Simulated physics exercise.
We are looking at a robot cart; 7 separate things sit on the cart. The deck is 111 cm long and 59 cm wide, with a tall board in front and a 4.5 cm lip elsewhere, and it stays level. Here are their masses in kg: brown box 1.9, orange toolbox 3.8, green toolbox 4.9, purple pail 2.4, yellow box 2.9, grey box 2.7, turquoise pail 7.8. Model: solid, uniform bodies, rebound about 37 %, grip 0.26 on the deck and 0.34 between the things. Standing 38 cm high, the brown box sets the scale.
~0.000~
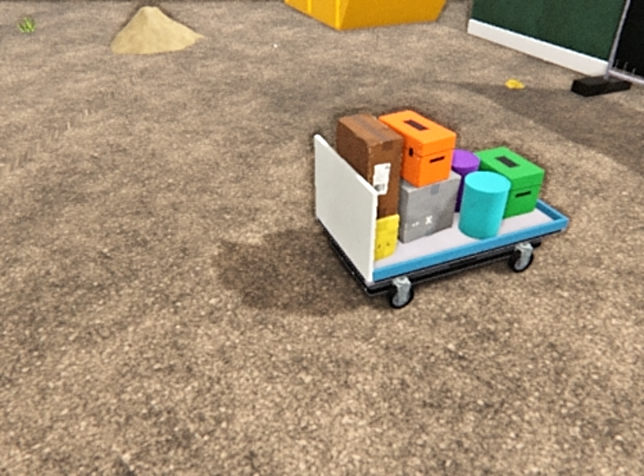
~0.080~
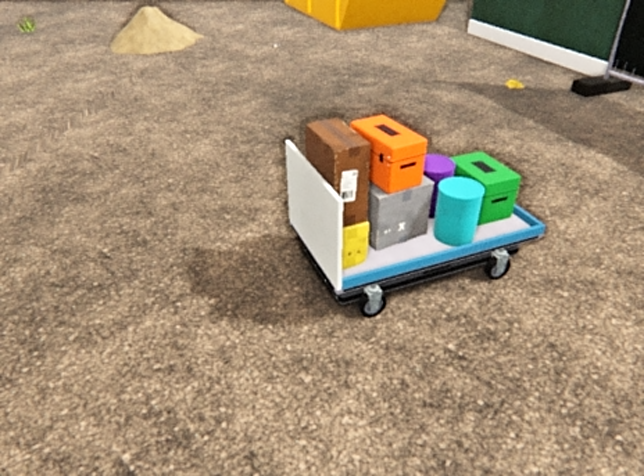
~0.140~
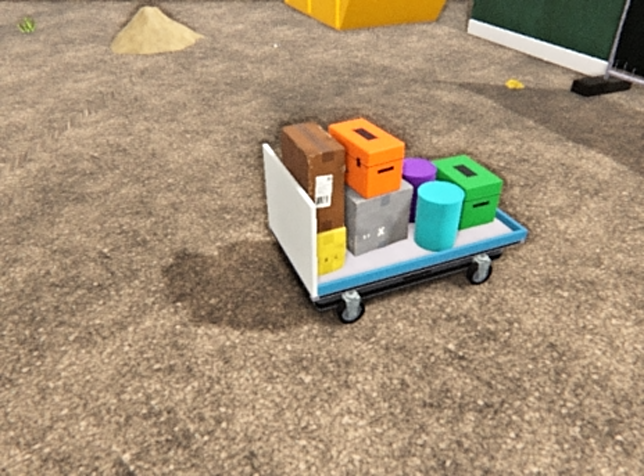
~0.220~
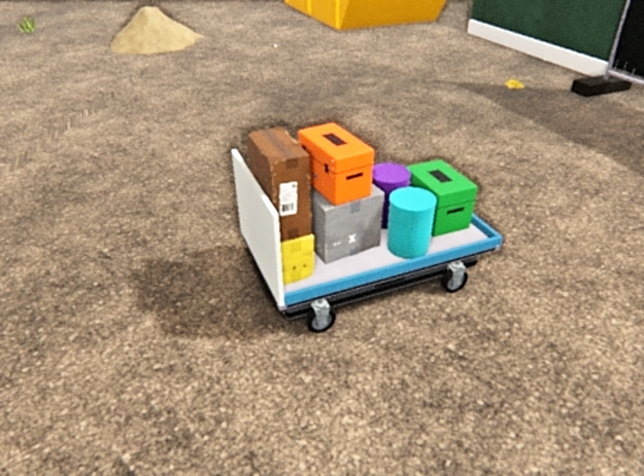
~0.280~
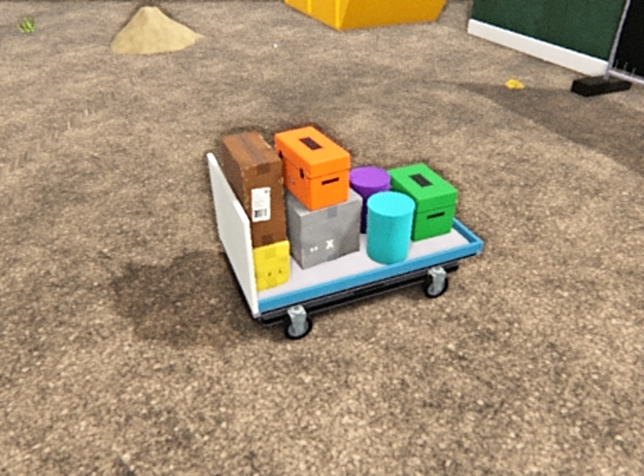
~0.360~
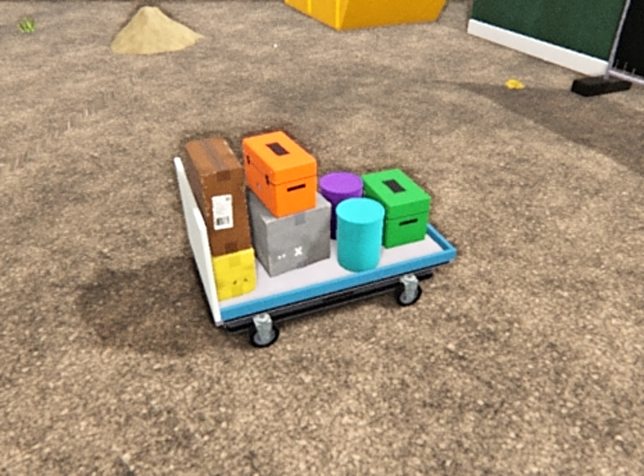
A small cart loaded with colourful boxes and pails rolled slowly left and a little nearer across the gravelly ground, its tall white board leading, while the load stayed in place on the deck.
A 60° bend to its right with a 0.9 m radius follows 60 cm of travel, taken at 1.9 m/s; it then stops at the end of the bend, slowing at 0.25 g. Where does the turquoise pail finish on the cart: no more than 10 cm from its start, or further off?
The turquoise pail finishes within that distance.
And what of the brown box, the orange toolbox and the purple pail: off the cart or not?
Final state - the brown box ends out of bounds; the orange toolbox ends out of bounds; the purple pail stays within bounds.
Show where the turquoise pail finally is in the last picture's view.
Around (47, 157).
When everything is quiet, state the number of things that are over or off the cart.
It comes to 2.
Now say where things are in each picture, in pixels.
In the first frame, cart 0 cm along; turquoise pail (483, 206); brown box (367, 167).
In the second frame, cart 15 cm along; green toolbox (479, 188).
In the third frame, cart 27 cm along; grey box (363, 206).
In the fourth frame, cart 42 cm along; brown box (279, 184); orange toolbox (334, 163).
In the fifth frame, cart 53 cm along; green toolbox (418, 202).
In the sixth frame, cart 68 cm along; turquoise pail (359, 236); yellow box (225, 255).
By 0.66 s, cart 125 cm along, turned 32°; brown box now off the cart; turquoise pail 4 cm from its spot near (220, 237); orange toolbox 29 cm from its spot.
By 1.16 s, cart 216 cm along, turned 60°; orange toolbox now off the cart; turquoise pail 3 cm from its spot near (89, 178); green toolbox 15 cm from its spot.
When it is over (2.2 s), off the cart, brown box and orange toolbox; not toppled but over 10 cm from the start, green toolbox, purple pail and grey box; the other 2 within 10 cm of the start. End places, in pixels of the last picture, turquoise pail near (47, 157).
